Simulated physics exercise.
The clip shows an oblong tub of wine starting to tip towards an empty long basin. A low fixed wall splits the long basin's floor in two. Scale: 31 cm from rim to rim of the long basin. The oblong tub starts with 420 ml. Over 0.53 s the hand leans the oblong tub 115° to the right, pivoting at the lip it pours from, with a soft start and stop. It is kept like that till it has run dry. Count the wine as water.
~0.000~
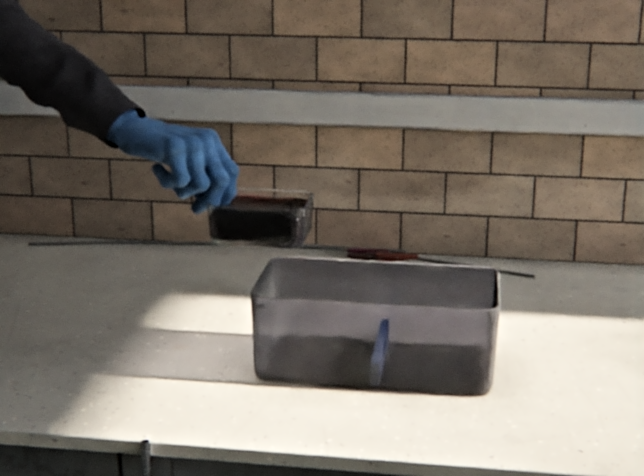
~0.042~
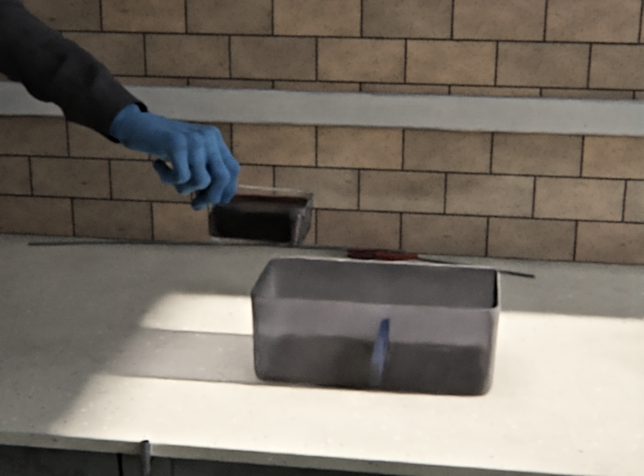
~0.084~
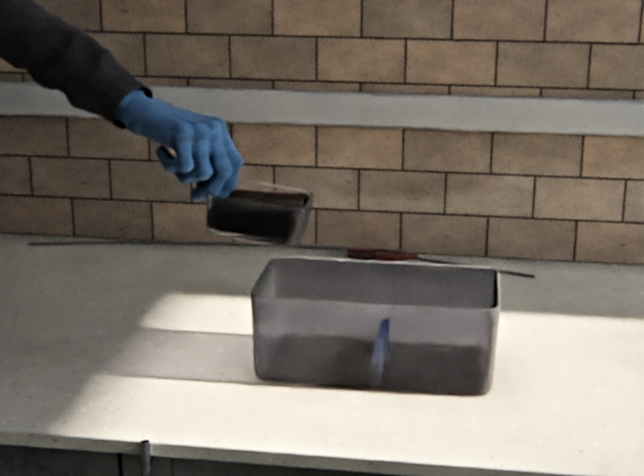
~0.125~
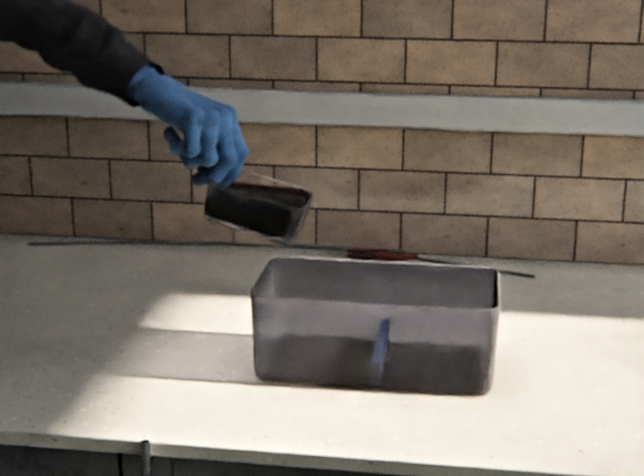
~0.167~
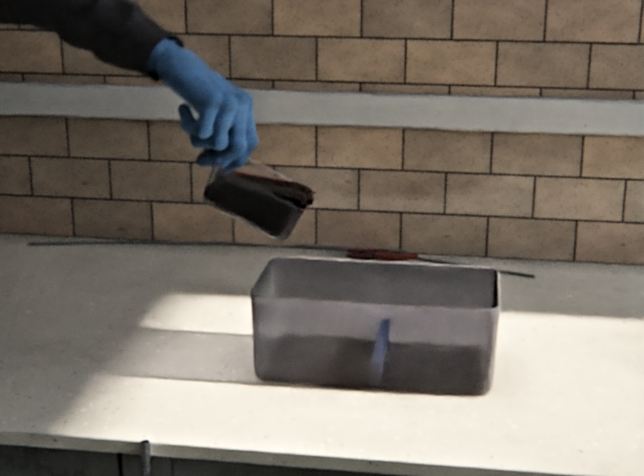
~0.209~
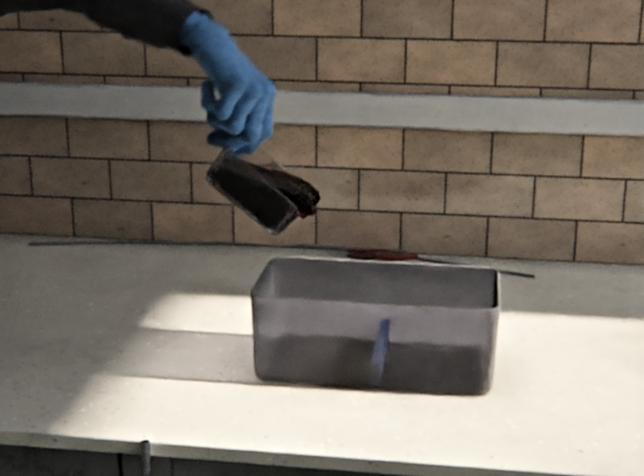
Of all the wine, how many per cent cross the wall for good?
The far part has some 58 per cent.
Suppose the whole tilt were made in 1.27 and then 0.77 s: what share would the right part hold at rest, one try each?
In turn about 50 and 70 per cent.
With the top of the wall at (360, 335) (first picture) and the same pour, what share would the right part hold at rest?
In that case some 80 per cent.
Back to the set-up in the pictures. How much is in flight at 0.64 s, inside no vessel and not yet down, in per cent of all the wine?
About 6 per cent.
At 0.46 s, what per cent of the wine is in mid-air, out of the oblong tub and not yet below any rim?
Near 62 in a hundred.
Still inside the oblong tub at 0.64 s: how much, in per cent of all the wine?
Some 0 per cent.
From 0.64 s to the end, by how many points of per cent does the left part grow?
Near 18 in a hundred.
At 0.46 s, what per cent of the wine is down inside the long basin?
Some 26 per cent.
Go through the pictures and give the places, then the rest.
In the first picture, it leans 0°; its right rim is at (309, 203); the wine meets the walls at (217, 202) and (308, 207); the long basin's rim runs from (261, 277) to (498, 290); the wall's top is at (381, 341).
In the second picture, it leans 2°; its right rim is at (309, 203); the wine meets the walls at (217, 201) and (308, 205).
In the third picture, it leans 7°; its right rim is at (309, 203); the wine meets the walls at (216, 196) and (308, 201).
In the fourth picture, it leans 15°; its right rim is at (308, 203); the wine meets the walls at (216, 189) and (309, 198); 1 per cent is over the edge.
In the fifth picture, it leans 26°; its right rim is at (308, 203); the wine meets the walls at (216, 177) and (308, 196); 5 per cent is over the edge.
In the sixth picture, it leans 39°; its right rim is at (307, 203); the wine meets the walls at (218, 161) and (292, 182); 10 per cent is over the edge.
Then, 0.46 s in, the tilt is 109° and 11 per cent is still to pour, 20 is left of the wall and 7 right of it.
Then, 0.64 s in, the tilt is 115° and 0 per cent is still to pour, 19 is left of the wall and 75 right of it.
Then, 0.82 s in, the tilt is 115° and 0 per cent is still to pour, 32 is left of the wall and 58 right of it.
Then, 1.03 s in, the tilt is 115° and 0 per cent is still to pour, 37 is left of the wall and 58 right of it.
Finally, 37 per cent lies left of the wall, 58 right of it and 5 outside.
